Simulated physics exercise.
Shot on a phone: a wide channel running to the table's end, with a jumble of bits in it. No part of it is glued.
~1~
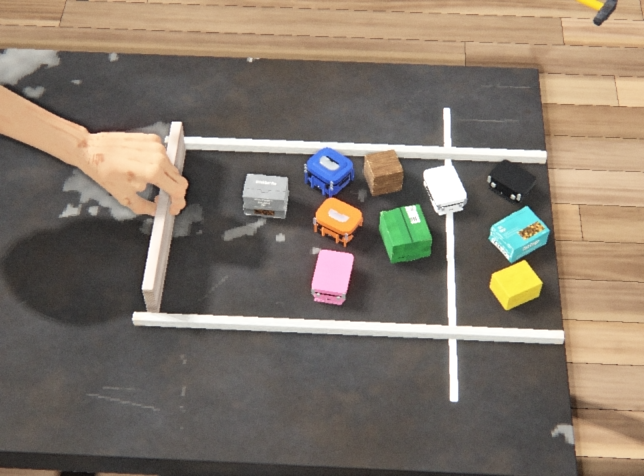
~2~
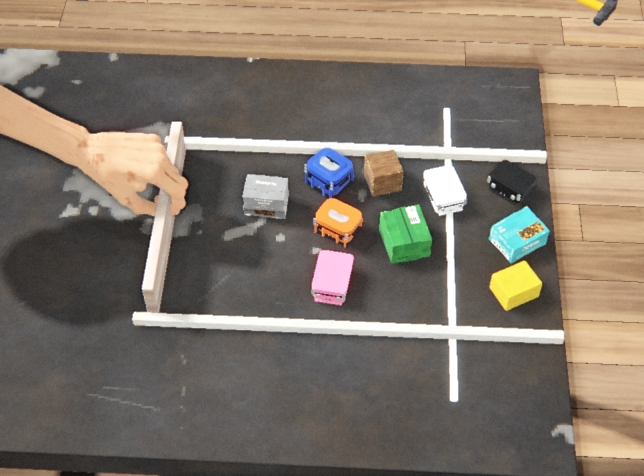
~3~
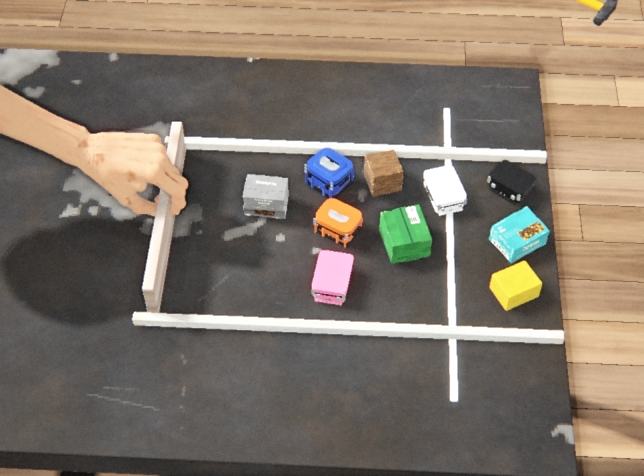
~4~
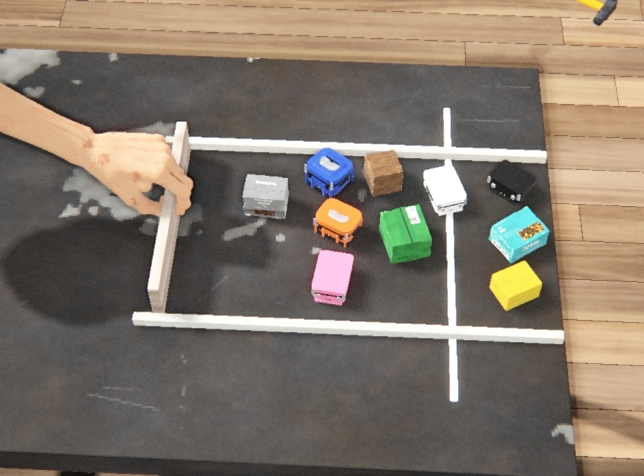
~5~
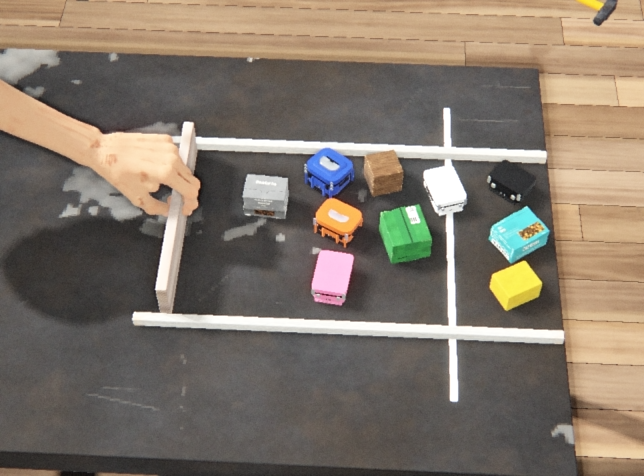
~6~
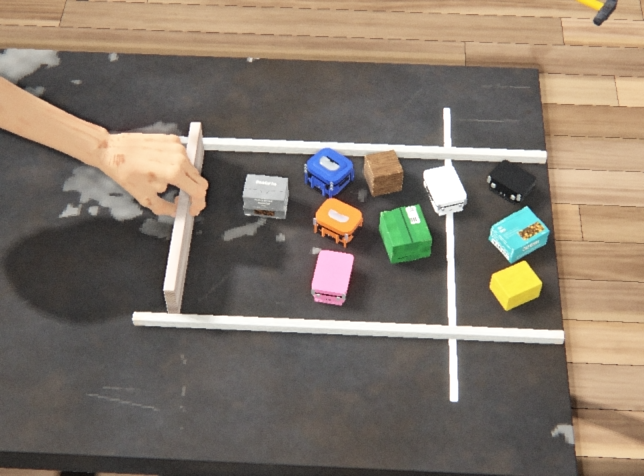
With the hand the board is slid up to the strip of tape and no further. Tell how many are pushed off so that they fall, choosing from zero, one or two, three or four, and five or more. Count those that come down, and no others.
Okay, so the number that tips off the end comes to just one or two, I'd say.
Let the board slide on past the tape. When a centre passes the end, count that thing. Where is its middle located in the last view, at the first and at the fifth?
Its centre point is roughly (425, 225) and later (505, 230).
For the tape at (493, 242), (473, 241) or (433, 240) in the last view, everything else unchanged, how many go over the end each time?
Going through them in order, you'd see 3, 3 and 1.
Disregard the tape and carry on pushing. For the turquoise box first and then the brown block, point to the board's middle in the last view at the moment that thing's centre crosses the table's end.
The middle is at (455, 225) when it's the turquoise box, and at (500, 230) when it's the brown block.
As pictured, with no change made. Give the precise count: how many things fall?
Exactly 1.
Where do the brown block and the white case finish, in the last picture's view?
The brown block stops around (503, 179); the white case around (534, 198).
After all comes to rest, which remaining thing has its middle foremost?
The one in question is the turquoise box.
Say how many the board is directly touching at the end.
It is in contact with 4.
Soon after, none off yet; turquoise box at rest near (519, 235); black case at rest near (511, 183); yellow block at rest near (516, 286).
At rest, the number that fall off is one or two; fallen, black case.
